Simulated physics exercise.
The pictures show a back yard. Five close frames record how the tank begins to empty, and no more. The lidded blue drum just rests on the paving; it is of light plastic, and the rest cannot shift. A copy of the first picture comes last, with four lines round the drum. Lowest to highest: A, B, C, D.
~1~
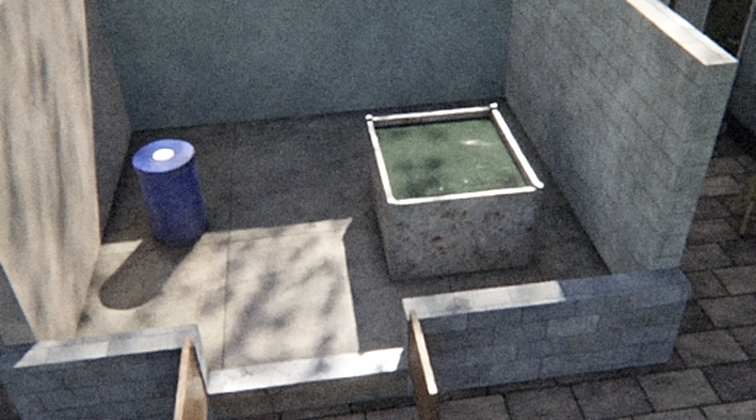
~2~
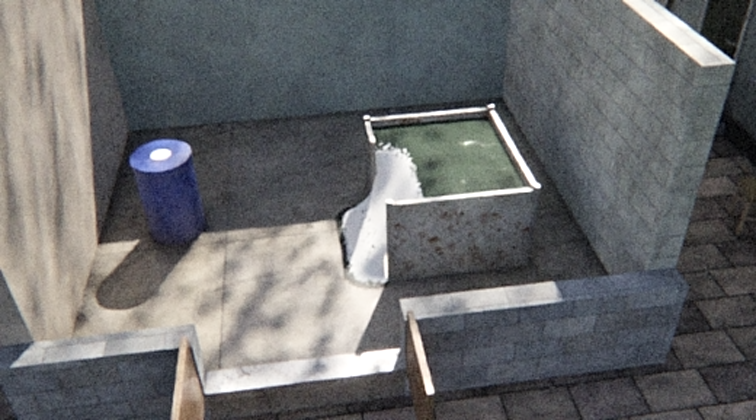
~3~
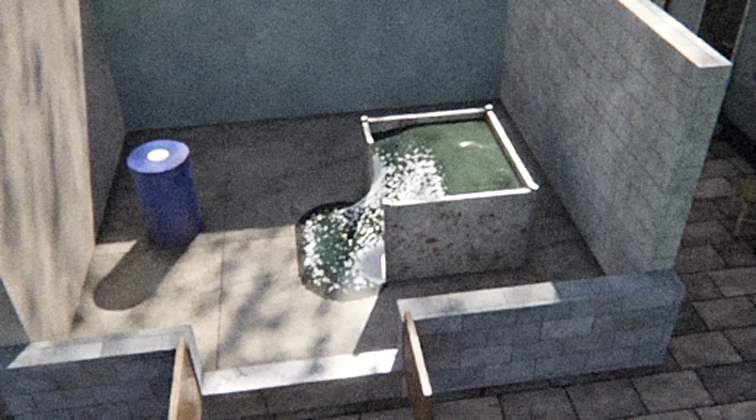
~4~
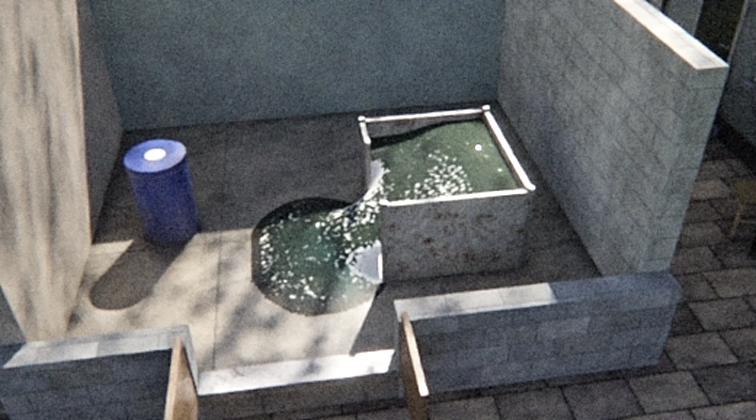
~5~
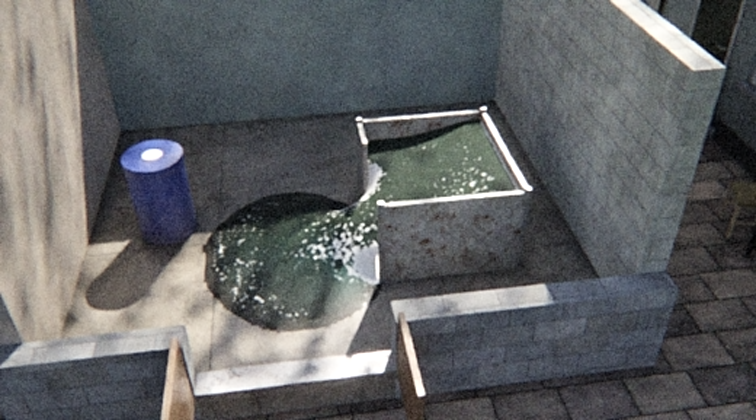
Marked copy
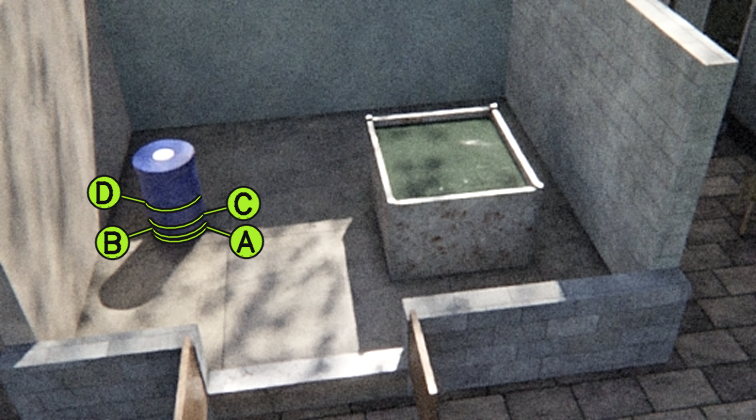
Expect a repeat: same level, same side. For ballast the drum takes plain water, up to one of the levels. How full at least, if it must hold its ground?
It is D.
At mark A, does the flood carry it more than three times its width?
Yes, it does.
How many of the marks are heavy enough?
One.
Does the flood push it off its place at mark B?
Yes, that goes wrong.
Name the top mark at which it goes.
That would be C.
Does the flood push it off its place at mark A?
Yes, that goes wrong.
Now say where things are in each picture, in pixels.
The first frame shows lid of the blue drum at (164, 155); tank full, its middle at (447, 158); open gate at (302, 316).
In the second frame, 2 % of the ground under water, its edge towards the drum at (345, 222).
In the third frame, 6 % of the ground under water, its edge towards the drum at (306, 226).
In the fourth frame, 9 % of the ground under water, its edge towards the drum at (266, 224).
The fifth frame shows lid of the blue drum at (152, 155); 14 % of the ground under water, its edge towards the drum at (226, 228).
In lime, A at (178, 241); B at (177, 236); C at (175, 227); D at (170, 210); from the bottom up A, B, C, D.
For mark A, it is pushed about 6 times its own width away.
For mark B, it is pushed about 4 times its own width away.
For mark C, it is pushed about its own width away.
For mark D, it does not move.
